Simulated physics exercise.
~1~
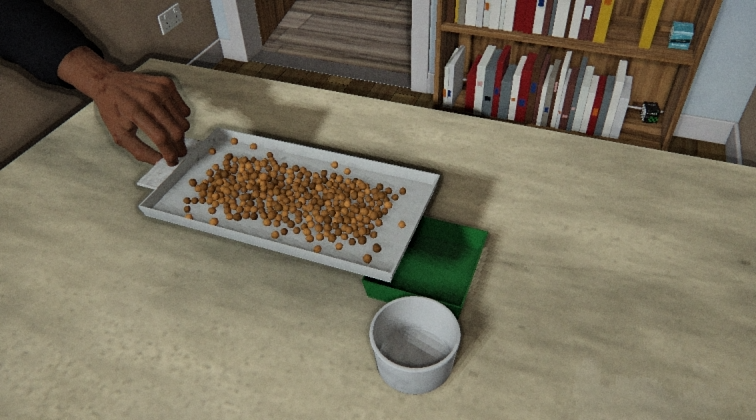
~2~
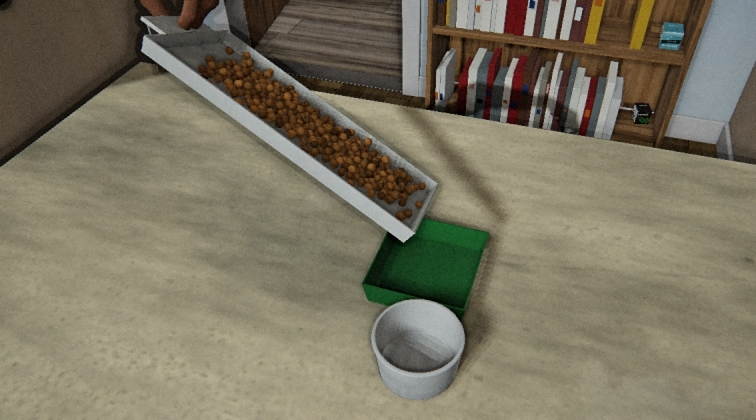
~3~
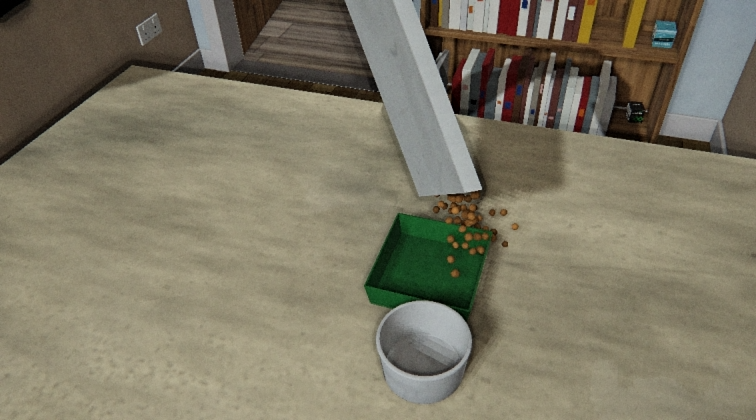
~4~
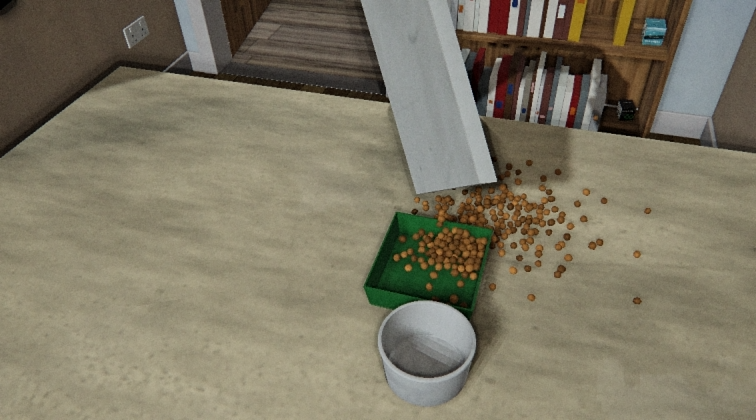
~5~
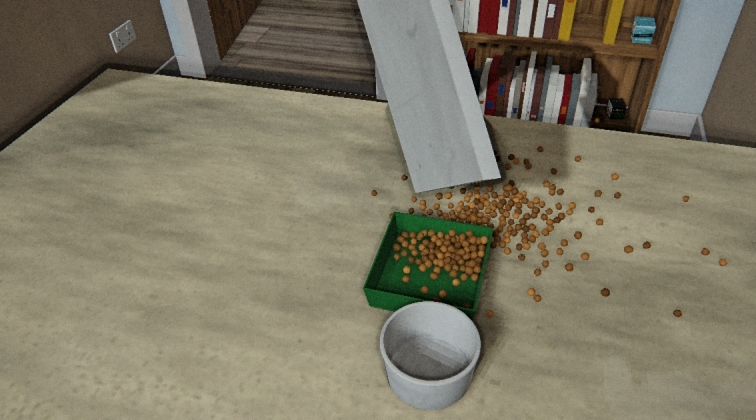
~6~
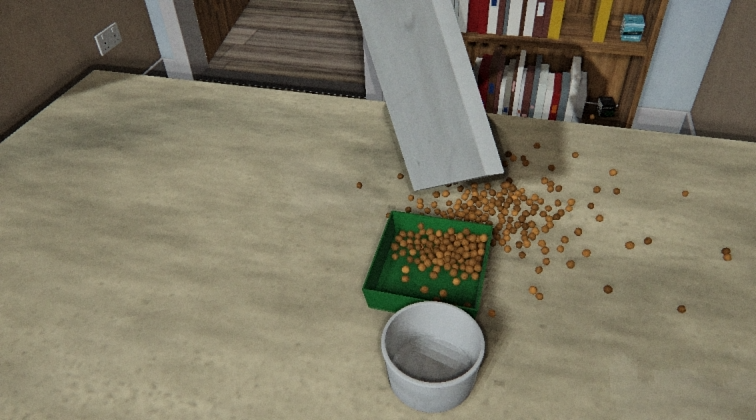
A pale rectangular tray loaded with small round orange-brown chickpeas is held by a hand at its left end, above a beige tabletop seen from above at an angle. Below its right end sit a square green tin and, in front, a round white dish, with a bookshelf and doorway behind. The hand lifts the tray's left end, and the chickpeas slide toward the lower right edge. As the tray steepens, they pour off, some dropping into the tin while others scatter across the table behind and to the right. Finally, the tray stays steeply tipped, the tin partly filled, most pieces outside, and the white dish empty.
